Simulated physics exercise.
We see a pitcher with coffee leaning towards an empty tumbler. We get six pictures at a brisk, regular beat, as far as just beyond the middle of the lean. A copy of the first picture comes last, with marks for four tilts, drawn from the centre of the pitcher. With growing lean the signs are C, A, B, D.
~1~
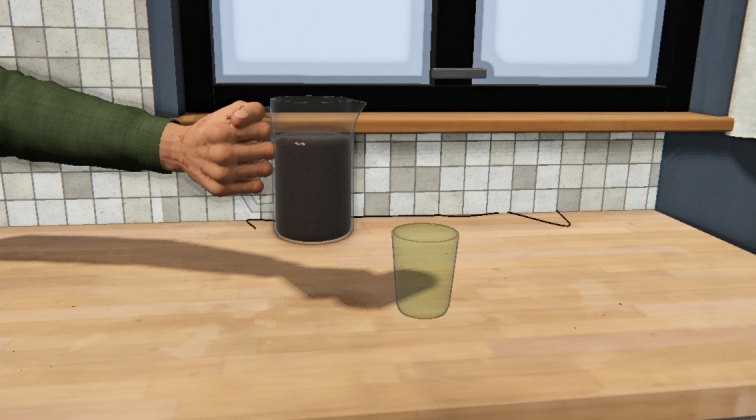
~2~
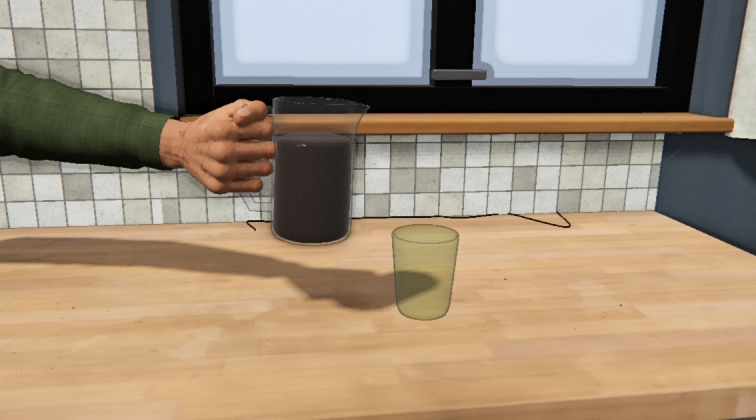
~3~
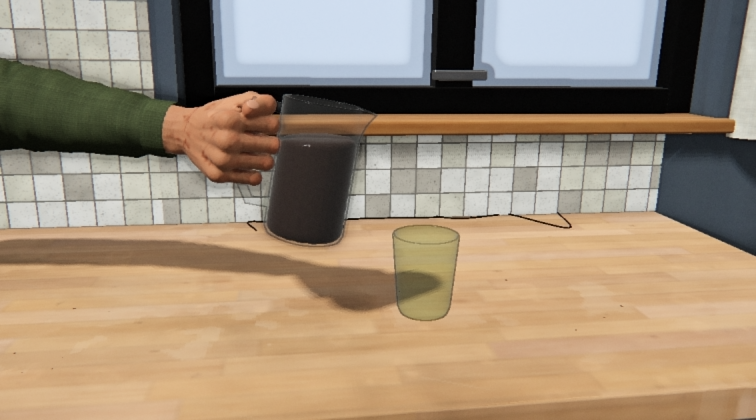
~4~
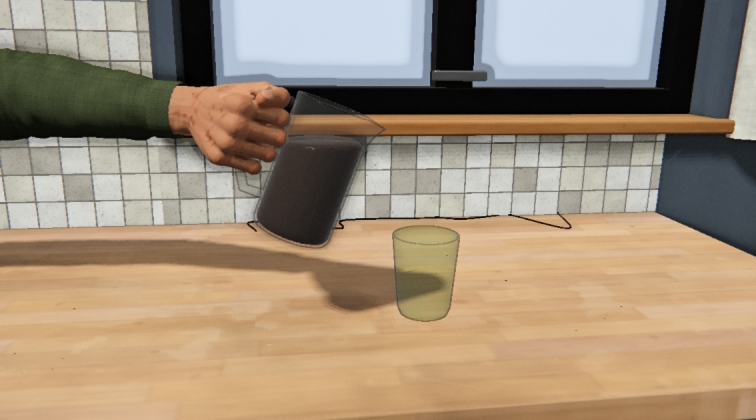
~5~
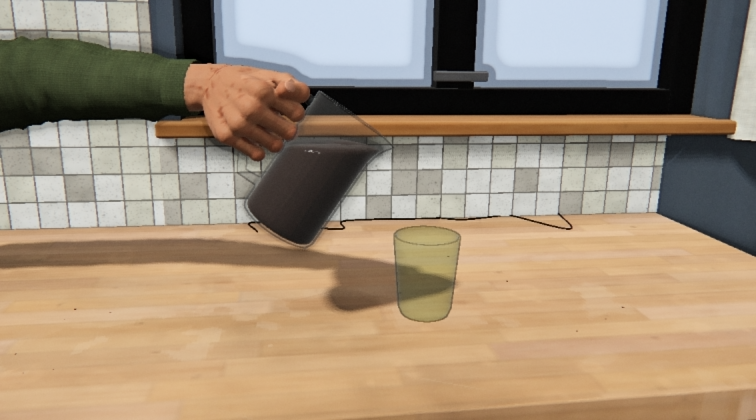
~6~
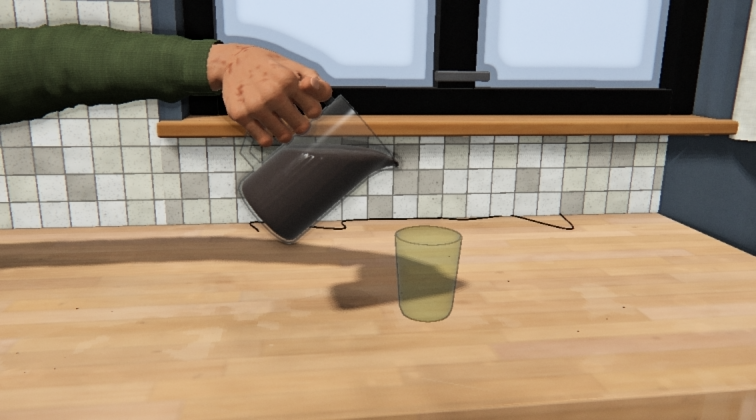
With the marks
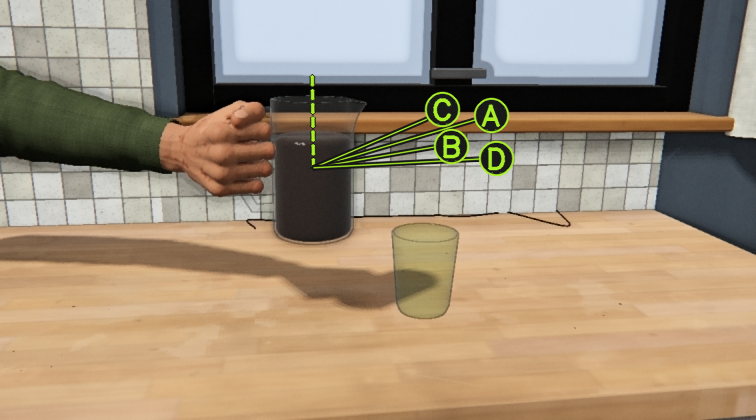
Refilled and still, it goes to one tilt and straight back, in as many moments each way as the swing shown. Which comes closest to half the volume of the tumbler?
Use line C.
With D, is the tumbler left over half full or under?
Over half.
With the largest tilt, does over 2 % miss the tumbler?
Yes, it does.
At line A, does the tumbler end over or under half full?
Over.
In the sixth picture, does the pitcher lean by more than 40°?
Yes.
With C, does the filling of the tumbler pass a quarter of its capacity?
Yes, clearly.
On the marked copy, A at (475, 119); B at (433, 147); C at (427, 119); D at (479, 159).
With A, the tumbler ends with about 74 % of what it can hold; 3 % of the coffee is spilt.
With B, the tumbler ends with about 81 % of what it can hold; 13 % of the coffee is spilt.
With C, the tumbler ends with about 52 % of what it can hold.
With D, the tumbler ends with about 92 % of what it can hold; 22 % of the coffee is spilt.
